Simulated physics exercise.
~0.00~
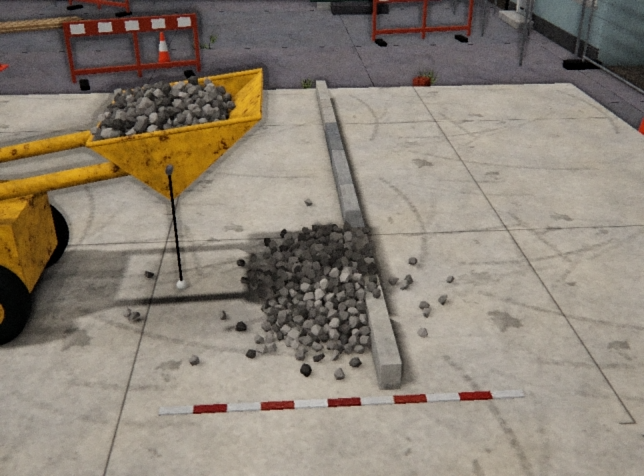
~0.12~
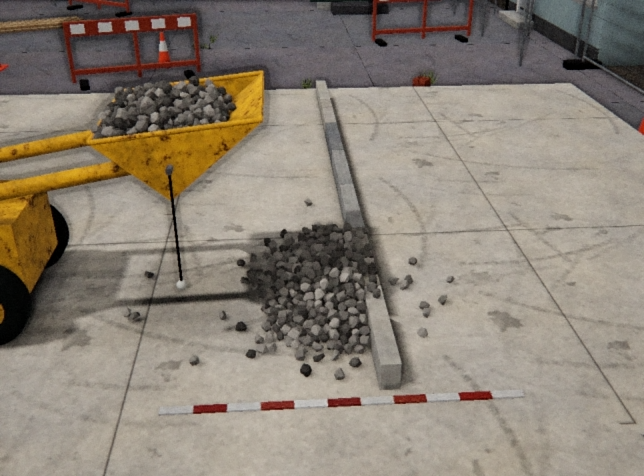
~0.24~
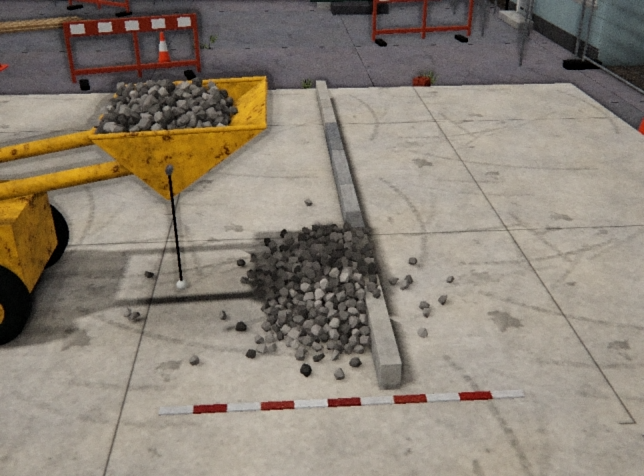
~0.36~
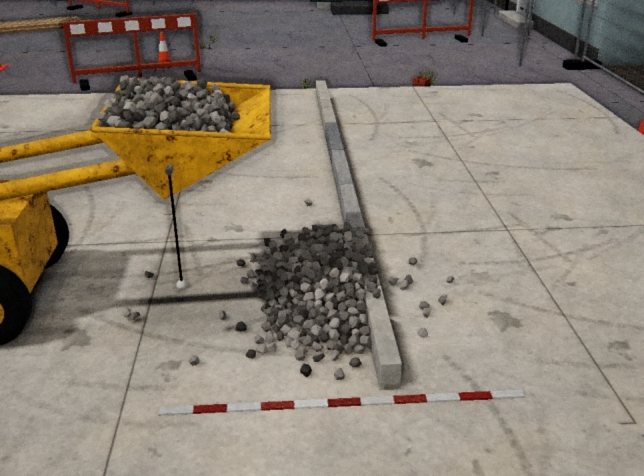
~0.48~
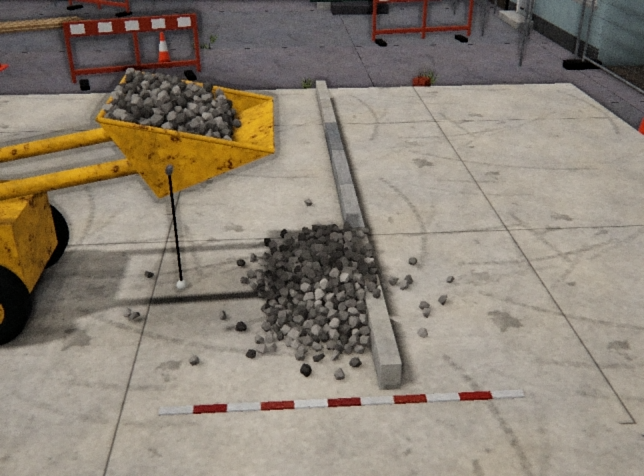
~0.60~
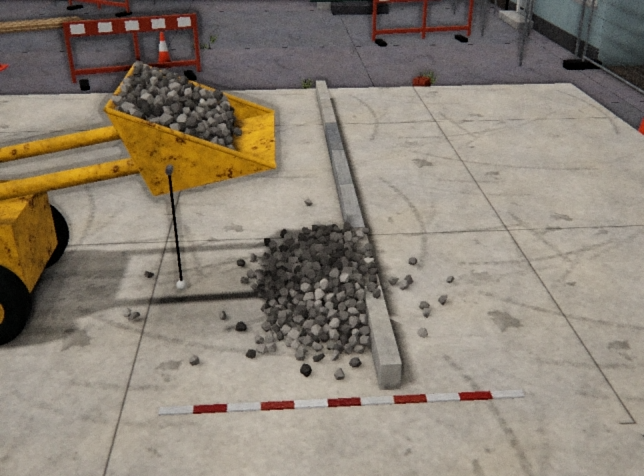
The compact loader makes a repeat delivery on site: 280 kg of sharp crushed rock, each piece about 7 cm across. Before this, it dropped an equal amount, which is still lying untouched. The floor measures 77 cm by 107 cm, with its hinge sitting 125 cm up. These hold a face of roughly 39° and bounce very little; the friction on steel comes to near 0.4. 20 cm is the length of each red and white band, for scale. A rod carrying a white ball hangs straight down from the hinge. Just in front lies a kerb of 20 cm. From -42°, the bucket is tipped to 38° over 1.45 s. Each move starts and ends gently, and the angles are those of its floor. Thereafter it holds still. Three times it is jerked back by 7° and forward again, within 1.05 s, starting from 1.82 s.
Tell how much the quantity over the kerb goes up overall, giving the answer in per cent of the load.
It goes up by roughly 1 per cent.
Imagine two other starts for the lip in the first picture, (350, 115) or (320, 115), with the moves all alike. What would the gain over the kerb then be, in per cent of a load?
70 % and 30 %.
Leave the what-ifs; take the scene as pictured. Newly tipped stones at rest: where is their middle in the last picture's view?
Centre at roughly (291, 269).
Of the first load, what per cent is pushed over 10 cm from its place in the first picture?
About 0 %.
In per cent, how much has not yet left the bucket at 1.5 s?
Held: Around 50 % of the load.
After 1.1 s the floor is at 26°; in per cent of one load, 99 in the bucket, 100 on this side of the kerb, 2 over the kerb; the foremost stones are at (424, 293).
After 1.5 s the floor is at 38°; in per cent of one load, 50 in the bucket, 149 on this side of the kerb, 2 over the kerb; the foremost stones are at (424, 293).
After 3.3 s the floor is at 38°; in per cent of one load, 0 in the bucket, 198 on this side of the kerb, 3 over the kerb; the foremost stones are at (430, 276).
After 5.8 s the floor is at 38°; in per cent of one load, 0 in the bucket, 198 on this side of the kerb, 3 over the kerb; the foremost stones are at (430, 276). Net gain over the kerb, 1.
